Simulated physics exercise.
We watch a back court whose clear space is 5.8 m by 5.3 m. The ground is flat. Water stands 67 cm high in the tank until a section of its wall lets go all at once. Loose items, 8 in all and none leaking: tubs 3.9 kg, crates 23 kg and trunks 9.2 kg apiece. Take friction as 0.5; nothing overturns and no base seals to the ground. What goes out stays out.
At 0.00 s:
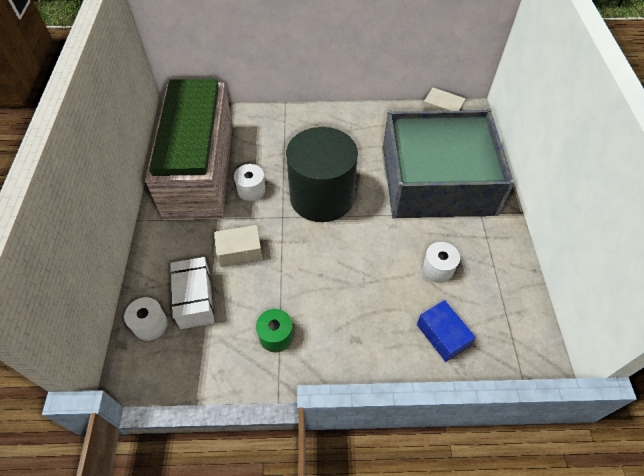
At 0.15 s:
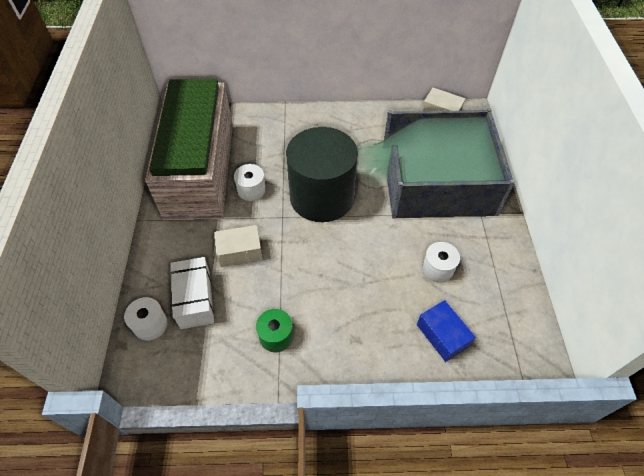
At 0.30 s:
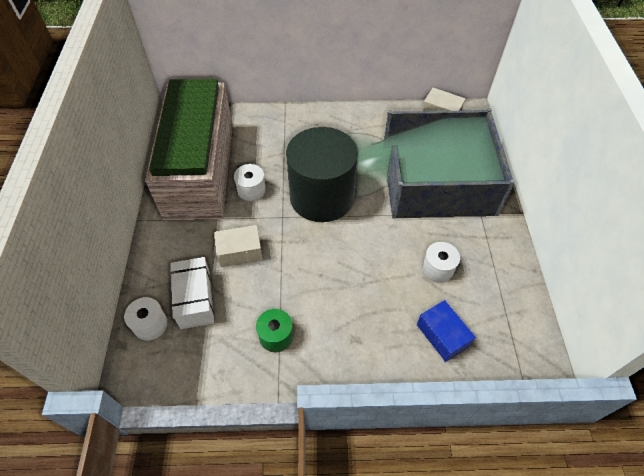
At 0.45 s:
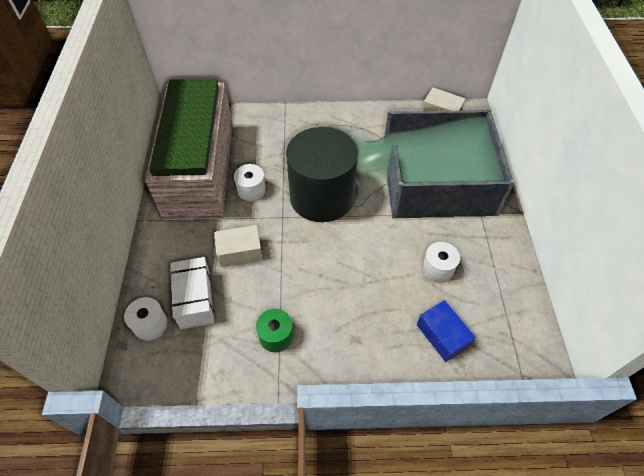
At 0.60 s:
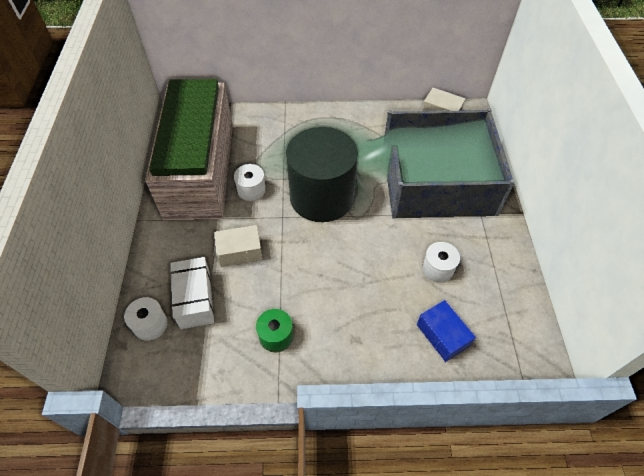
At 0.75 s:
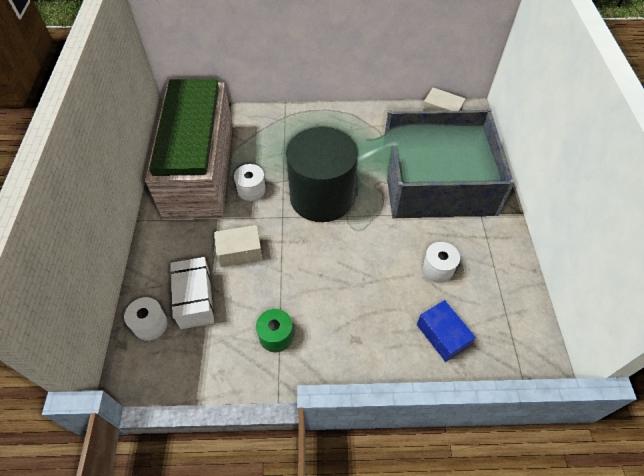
In a walled back court with scattered crates and tubs, greenish water fills a dark square basin at the right rear. Water pours out of the basin's left side toward a large dark green cylinder, then spreads in a thin sheet around it, while the loose items stay put.
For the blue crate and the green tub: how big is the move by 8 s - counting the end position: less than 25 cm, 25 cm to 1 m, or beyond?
Blue crate holds its place; green tub stays put.
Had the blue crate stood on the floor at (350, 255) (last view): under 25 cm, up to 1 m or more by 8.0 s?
It barely shifts.
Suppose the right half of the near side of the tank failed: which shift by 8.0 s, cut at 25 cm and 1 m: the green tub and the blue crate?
Then the green tub gets carried off, the blue crate gets carried off.
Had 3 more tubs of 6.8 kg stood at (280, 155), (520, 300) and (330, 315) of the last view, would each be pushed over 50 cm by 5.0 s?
In that order: Past it, under, less.
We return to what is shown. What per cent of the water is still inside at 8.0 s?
About 90 per cent.
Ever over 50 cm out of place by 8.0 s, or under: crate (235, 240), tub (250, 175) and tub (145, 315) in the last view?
In turn: Less, more, over.
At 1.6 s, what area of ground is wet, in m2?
Roughly 9.0 m2.
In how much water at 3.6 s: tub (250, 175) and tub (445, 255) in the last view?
About 3 and 1 cm.
After 1.6 s the blue crate is near (448, 326), 0.0 m from its start, aground; the green tub is near (274, 325), 0.0 m from its start, aground; 0 of 8 are out; 0 afloat.
After 3.6 s the blue crate is near (448, 326), 0.0 m from its start, aground; the green tub is near (274, 325), 0.0 m from its start, aground; 0 of 8 are out; 0 afloat.
After 5.6 s the blue crate is near (448, 326), 0.0 m from its start, aground; the green tub is near (274, 325), 0.0 m from its start, aground; 0 of 8 are out; 1 afloat.
After 8.0 s the blue crate is near (448, 326), 0.0 m from its start, aground; the green tub is near (275, 329), 0.1 m from its start, afloat; 0 of 8 are out; 3 afloat.
